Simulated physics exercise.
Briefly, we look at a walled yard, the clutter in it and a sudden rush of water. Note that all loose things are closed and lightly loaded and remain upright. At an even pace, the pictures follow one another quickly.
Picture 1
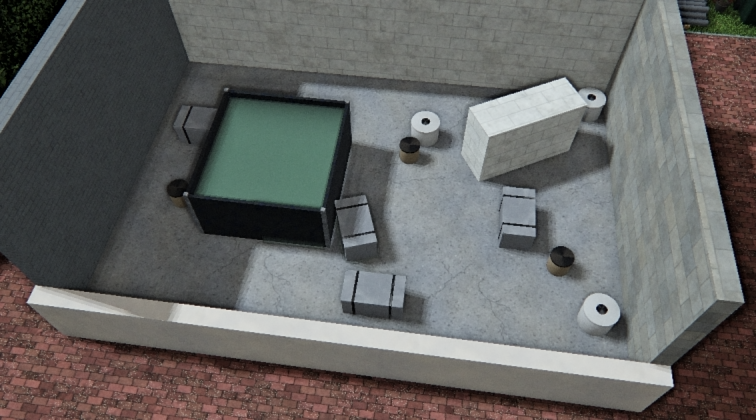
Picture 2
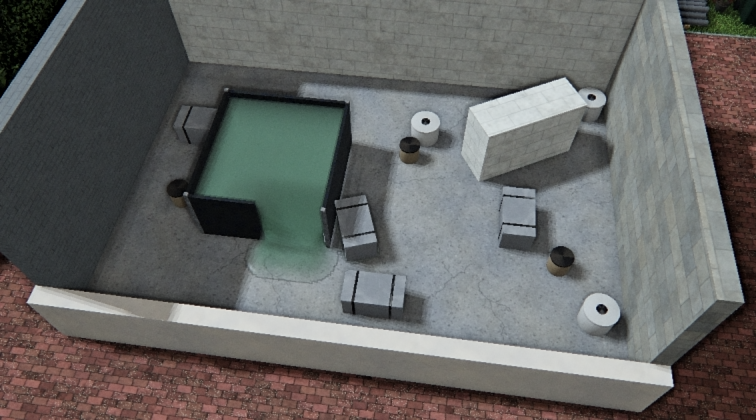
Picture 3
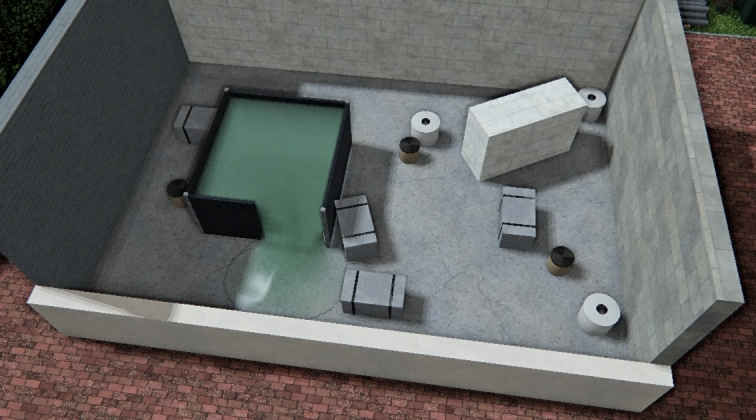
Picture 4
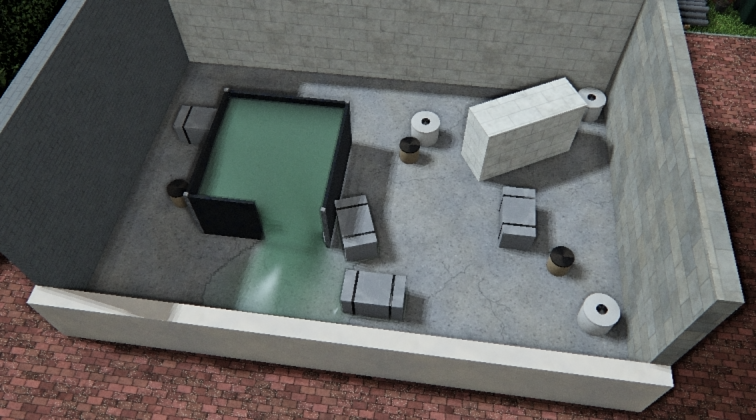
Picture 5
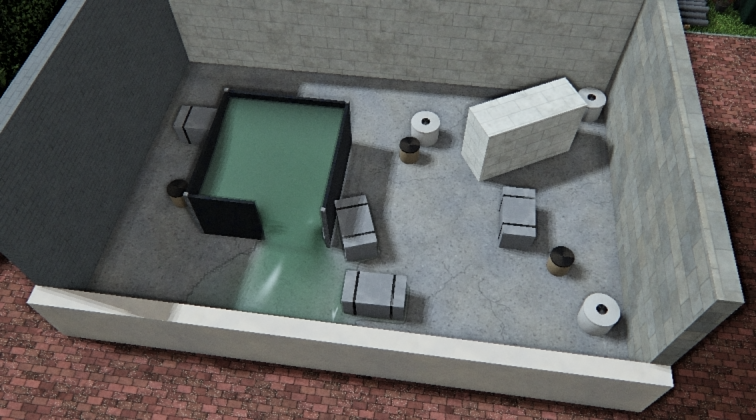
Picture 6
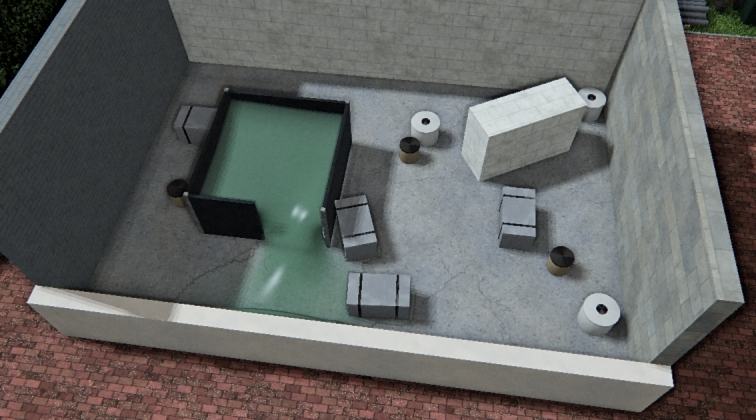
We see a walled yard scattered with strapped boxes and round containers as part of a dark tank's front opens and green water pours across the floor to the near wall; one box then shifts slightly right.
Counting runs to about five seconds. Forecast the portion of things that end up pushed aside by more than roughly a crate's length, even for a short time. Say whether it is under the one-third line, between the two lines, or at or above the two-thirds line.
Looks to me like two in three or more get shifted a long way.
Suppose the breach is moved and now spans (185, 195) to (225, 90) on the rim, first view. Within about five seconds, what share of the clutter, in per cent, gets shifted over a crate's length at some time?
Estimate: Close to 90 per cent.
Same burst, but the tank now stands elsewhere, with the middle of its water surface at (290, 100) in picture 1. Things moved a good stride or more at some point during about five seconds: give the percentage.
Estimate: Close to 60 per cent.
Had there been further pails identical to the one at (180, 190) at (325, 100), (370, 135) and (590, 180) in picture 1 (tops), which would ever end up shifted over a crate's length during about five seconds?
Stays put, stays put, shoved clear.
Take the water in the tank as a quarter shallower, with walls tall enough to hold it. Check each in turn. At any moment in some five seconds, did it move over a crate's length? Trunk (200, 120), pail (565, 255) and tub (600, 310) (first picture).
Order as given: Displaced that much; displaced that much; displaced that much.
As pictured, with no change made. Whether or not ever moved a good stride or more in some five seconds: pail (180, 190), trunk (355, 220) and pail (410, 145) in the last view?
Per the list: First traveled a good way, second remained close, third remained close.
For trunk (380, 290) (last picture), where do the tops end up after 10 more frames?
Near (466, 219).
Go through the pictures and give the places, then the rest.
The first frame shows a trunk at (374, 288) rests on the ground; a pail at (410, 144), on the bottom; 0 of 10 have shifted.
The second frame shows a trunk at (374, 288) rests on the ground; a pail at (410, 144), on the bottom; 0 of 10 have shifted.
The third frame shows a trunk at (374, 288) rests on the ground; a pail at (410, 144), on the bottom; 0 of 10 have shifted.
The fourth frame shows a trunk at (374, 288) rests on the ground; a pail at (410, 144), on the bottom; 0 of 10 have shifted.
The fifth frame shows a trunk at (375, 288), on the bottom; a pail at (410, 144), on the bottom; 0 of 10 have shifted.
The sixth frame shows a trunk at (379, 289) rests on the ground, close to its start; a pail at (410, 144), on the bottom; 1 of 10 have shifted.
A moment on, 0 of 10 are well off their spots; 0 afloat.
Next, 1 of 10 are well off their spots; 1 afloat.
Later, 5 of 10 are well off their spots; 4 afloat.
In the end, 7 of 10 are well off their spots, and 7 have been at some point; 4 afloat.
